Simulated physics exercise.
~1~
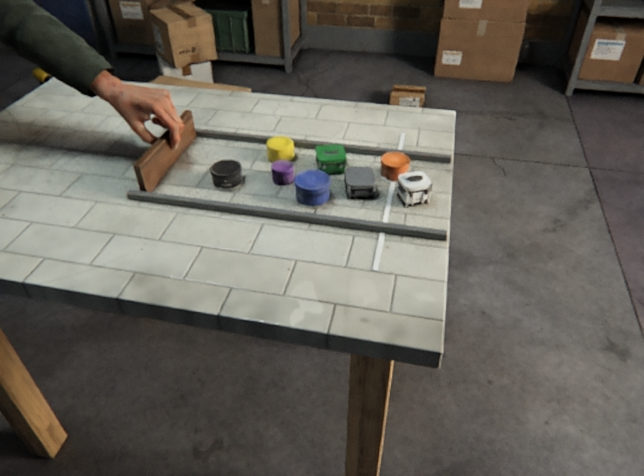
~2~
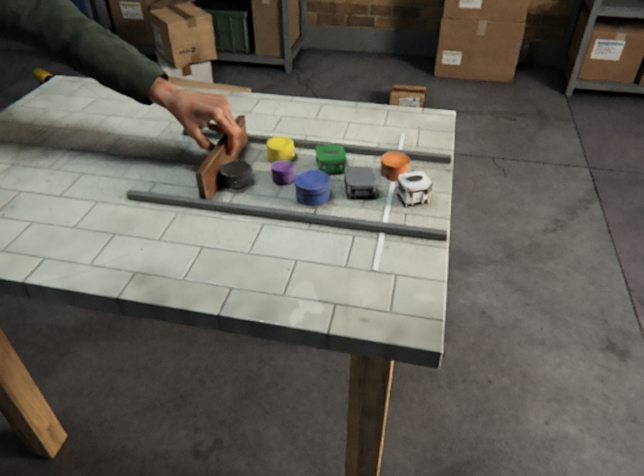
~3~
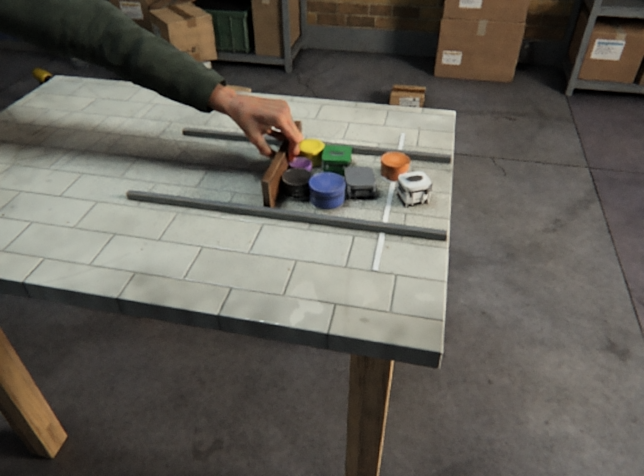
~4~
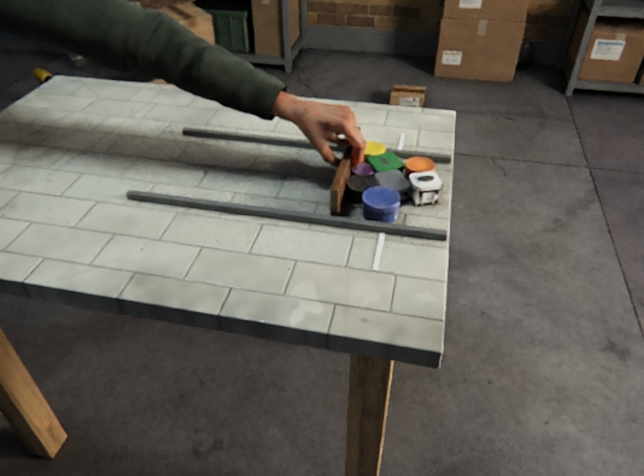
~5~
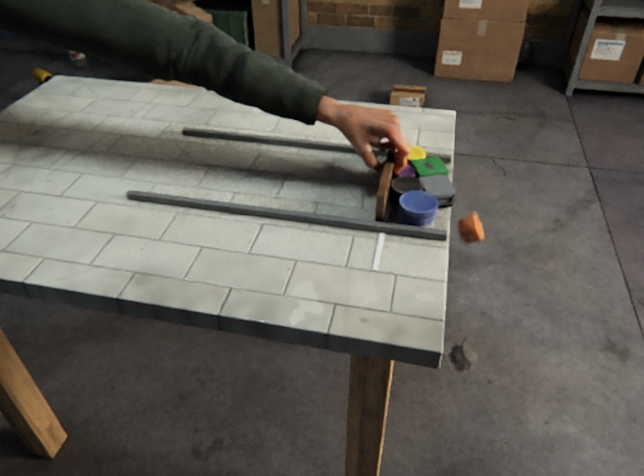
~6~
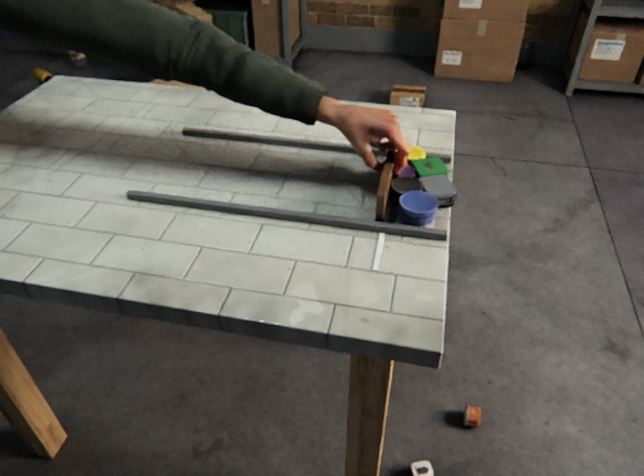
A hand slid an upright wooden board rightward between two rails, gathering a cluster of small colourful tins and pushing them toward the table's edge, until an orange tin and a white case dropped to the floor and the rest stayed on top.
